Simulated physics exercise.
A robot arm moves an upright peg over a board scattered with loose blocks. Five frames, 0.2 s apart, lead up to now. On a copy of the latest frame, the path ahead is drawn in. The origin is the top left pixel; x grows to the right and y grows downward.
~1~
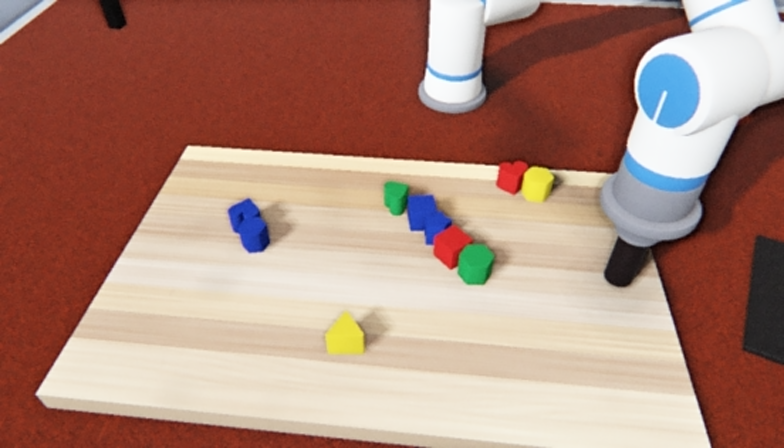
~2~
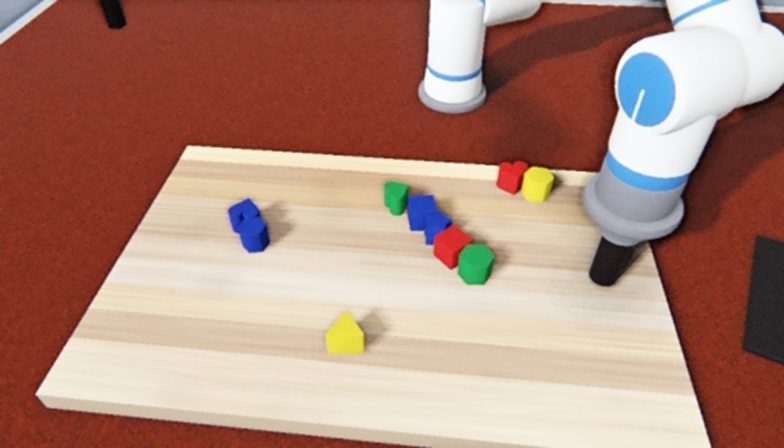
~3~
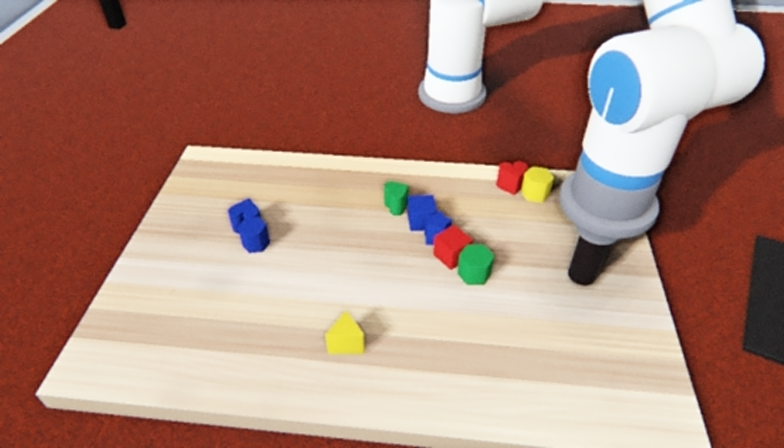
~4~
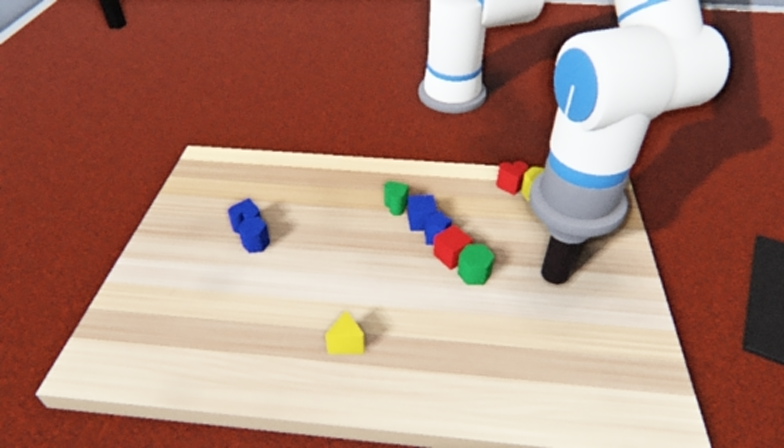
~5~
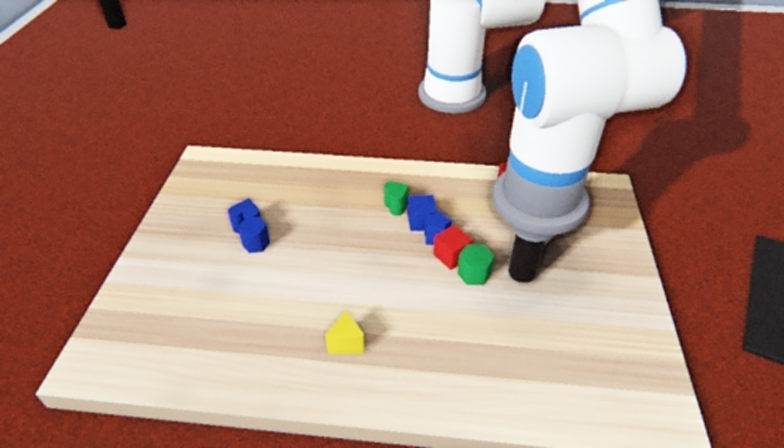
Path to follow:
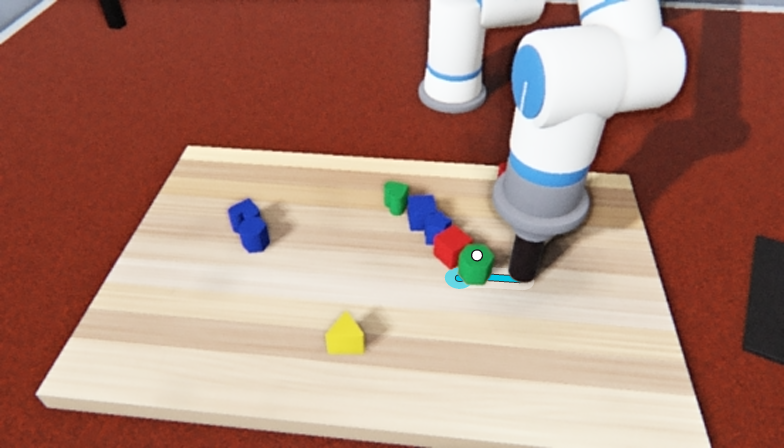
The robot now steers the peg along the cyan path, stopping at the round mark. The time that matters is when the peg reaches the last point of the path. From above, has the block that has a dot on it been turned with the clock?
Short answer: No.
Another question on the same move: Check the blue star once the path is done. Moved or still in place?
Here's my answer: The blue star gets displaced.
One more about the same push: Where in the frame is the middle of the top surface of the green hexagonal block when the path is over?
It sits at (431, 261).
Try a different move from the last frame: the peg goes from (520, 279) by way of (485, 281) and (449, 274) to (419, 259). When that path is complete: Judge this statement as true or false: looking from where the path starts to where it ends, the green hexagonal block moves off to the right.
That statement is not accurate.
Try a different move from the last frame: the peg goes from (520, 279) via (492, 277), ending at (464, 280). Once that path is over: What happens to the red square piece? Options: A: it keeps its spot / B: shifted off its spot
Option B.
The drawn path runs from (520, 279) over (500, 278) and (479, 277) to (459, 278); the dot is on the green hexagonal block.
On the path given first. Halfway along, peg (490, 271); blue square piece (422, 202); blue star (434, 219), turned 15° clockwise; red square piece (441, 238), turned 20° clockwise; green hexagonal block (461, 257).
At the end, peg (459, 272); blue square piece (422, 199); blue star (430, 217), turned 40° clockwise; red square piece (422, 236), turned 55° clockwise; green hexagonal block (431, 261), turned 25° anticlockwise.
